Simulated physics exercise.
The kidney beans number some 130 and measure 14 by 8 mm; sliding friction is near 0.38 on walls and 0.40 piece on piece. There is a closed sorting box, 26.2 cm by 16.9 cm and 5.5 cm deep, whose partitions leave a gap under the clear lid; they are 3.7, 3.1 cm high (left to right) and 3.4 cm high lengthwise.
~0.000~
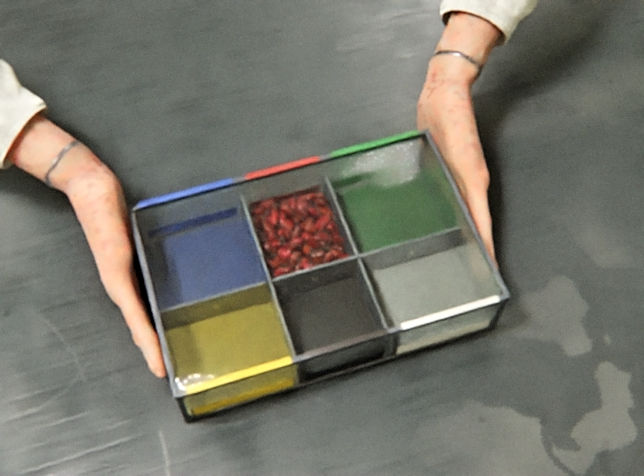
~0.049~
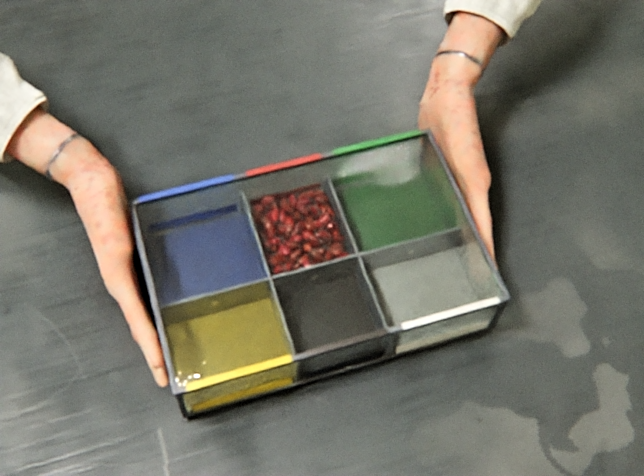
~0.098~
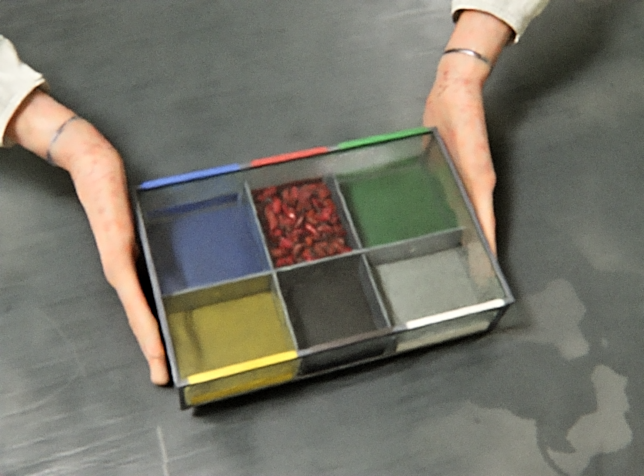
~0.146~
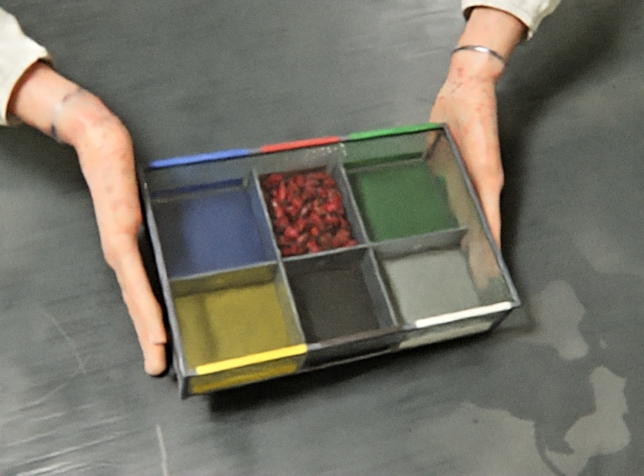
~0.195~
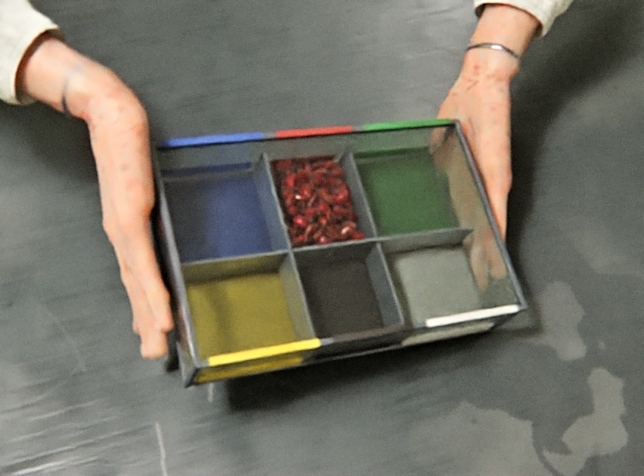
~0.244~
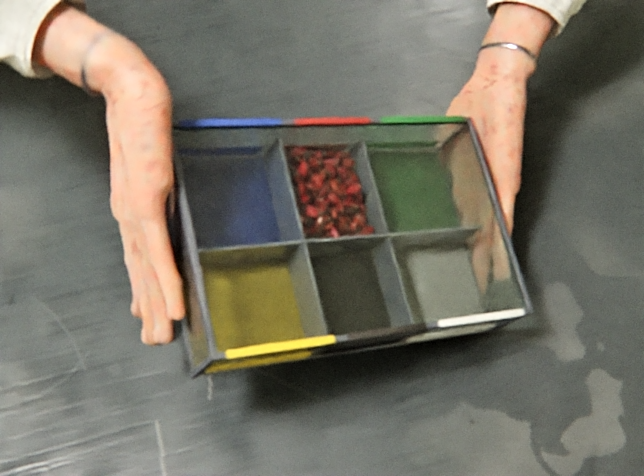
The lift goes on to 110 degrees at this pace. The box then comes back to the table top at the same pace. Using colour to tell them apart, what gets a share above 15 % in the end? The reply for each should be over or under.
For red it is under, for blue it is under, for green it is under, for yellow it is under, for white it is over, for black it is under.
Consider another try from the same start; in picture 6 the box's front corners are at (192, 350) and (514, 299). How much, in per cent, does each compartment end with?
Result - red: 0 %; blue: 0 %; green: 70 %; yellow: 0 %; white: 30 %; black: 0 %.
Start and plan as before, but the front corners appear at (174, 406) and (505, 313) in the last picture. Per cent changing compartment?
It would come to roughly 95 percent.
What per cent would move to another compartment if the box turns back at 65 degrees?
30 percent.
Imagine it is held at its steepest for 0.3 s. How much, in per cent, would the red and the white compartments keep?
Final amounts would be red 0% and white 90%.
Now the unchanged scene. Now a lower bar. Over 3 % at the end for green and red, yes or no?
With green that holds, while with red that holds.
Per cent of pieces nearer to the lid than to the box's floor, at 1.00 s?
Estimate: Near 80 per cent.
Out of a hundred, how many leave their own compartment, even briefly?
90 per cent or so.
After 1.00 s, tilt 109 degrees; red 45 %, green 20 %, white 35 %.
Then, at 1.51 s, tilt 47 degrees; red 10 %, green 10 %, white 80 %.
Then, at 2.08 s, tilt 0 degrees; red 10 %, green 10 %, white 80 %.
In the end, at 2.5 s, red 10 %, blue 0 %, green 10 %, yellow 0 %, white 80 %, black 0 %.
